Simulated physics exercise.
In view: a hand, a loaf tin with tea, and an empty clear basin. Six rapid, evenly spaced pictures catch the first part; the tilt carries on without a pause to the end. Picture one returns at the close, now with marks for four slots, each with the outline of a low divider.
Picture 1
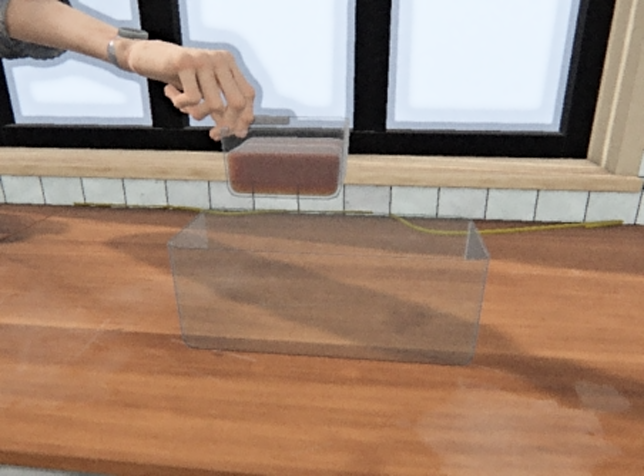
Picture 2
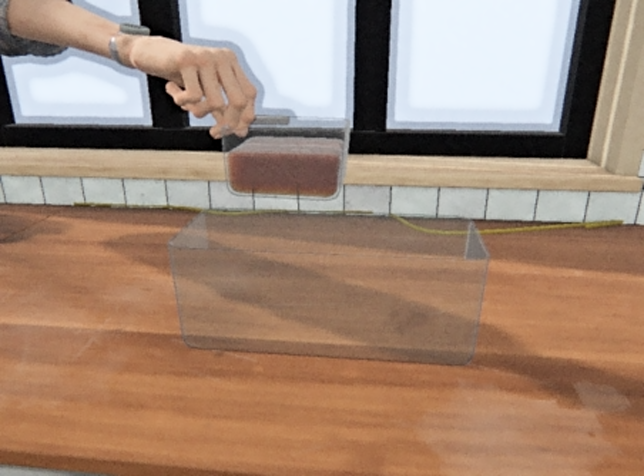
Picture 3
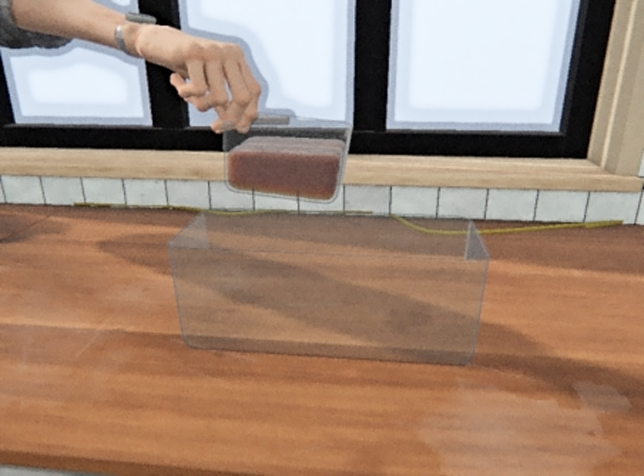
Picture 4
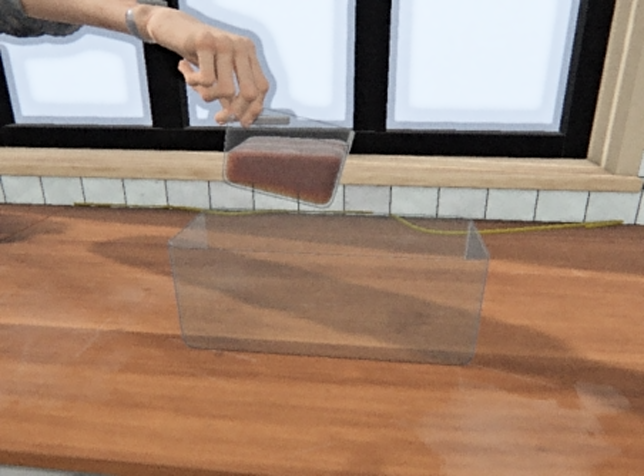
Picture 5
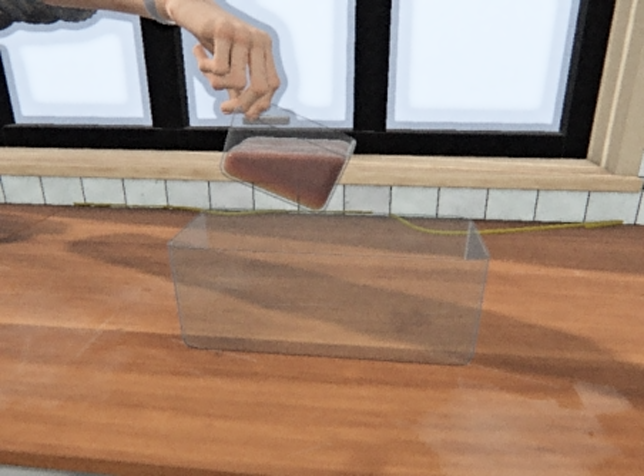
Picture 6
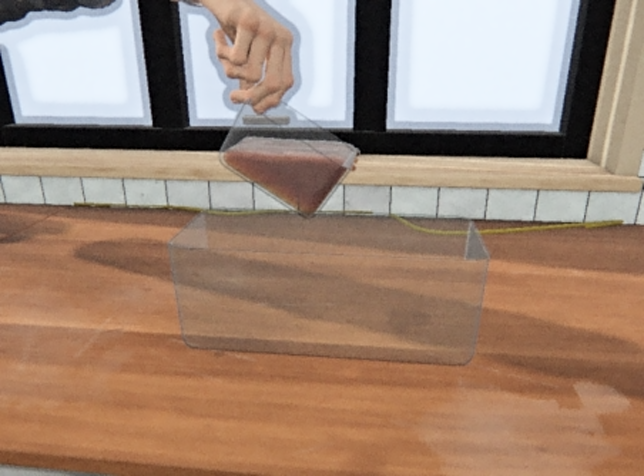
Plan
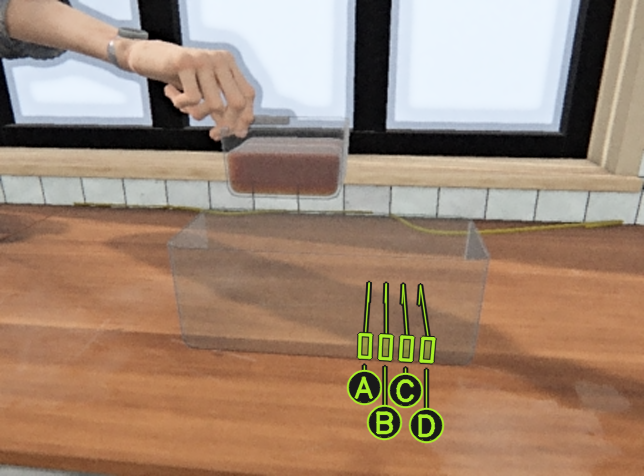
The clip opens on a hand holding a small clear container of reddish-brown liquid upright above an empty see-through basin on a wooden counter by a window. The hand shifts right and rises slightly, tilting the container steadily to the right, until the liquid reaches over its lowered lip.
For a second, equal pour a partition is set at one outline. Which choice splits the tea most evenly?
The best position is B.
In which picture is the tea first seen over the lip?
In picture 6.
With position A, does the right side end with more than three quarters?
No, it does not.
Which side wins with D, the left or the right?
More ends on the left.
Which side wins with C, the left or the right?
The left side.
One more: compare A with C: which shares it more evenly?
The answer is A.
On the marked copy, A at (364, 365); B at (384, 366); C at (405, 368); D at (426, 369).
With A, about 37 % ends left of the wall and 63 % right of it.
With B, about 48 % ends left of the wall and 52 % right of it.
With C, about 79 % ends left of the wall and 21 % right of it.
With D, about 92 % ends left of the wall and 8 % right of it.
